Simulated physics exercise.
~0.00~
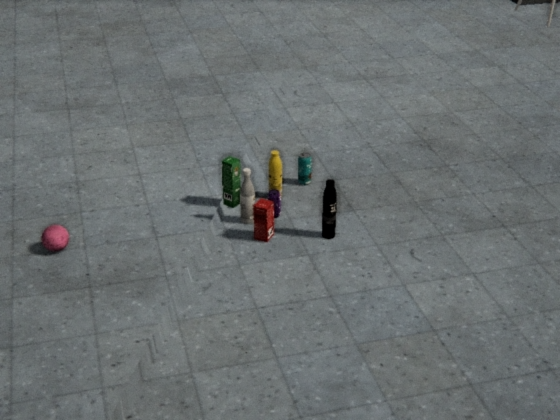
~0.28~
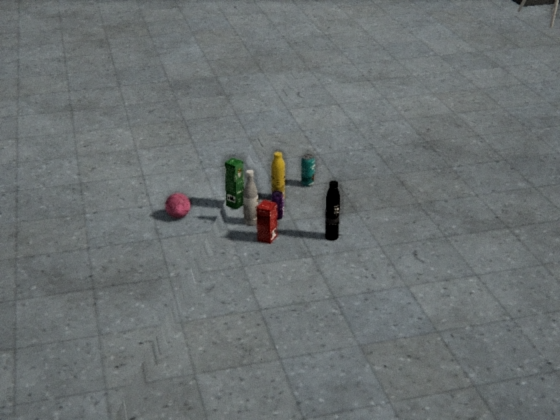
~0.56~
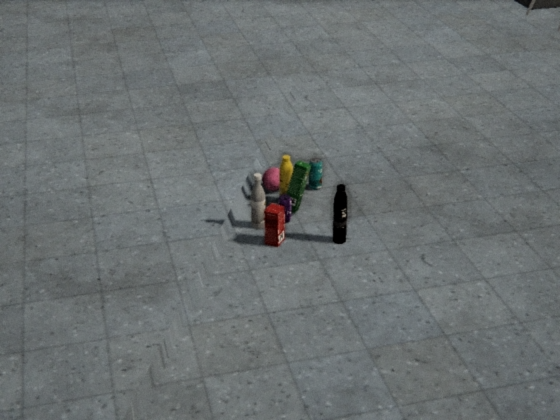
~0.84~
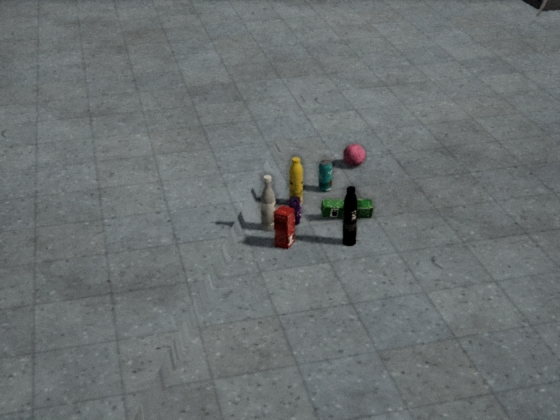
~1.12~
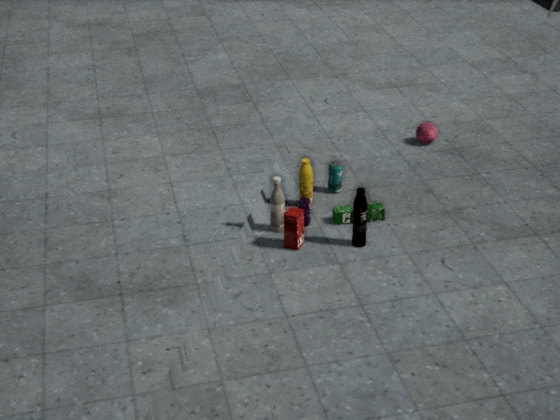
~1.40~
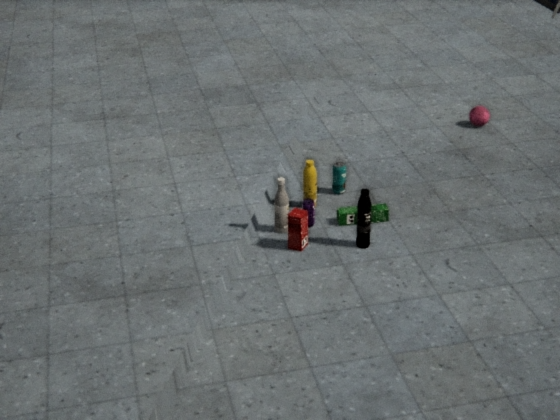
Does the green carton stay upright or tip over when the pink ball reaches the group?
The green carton tips over and ends up lying on its side behind the black bottle.
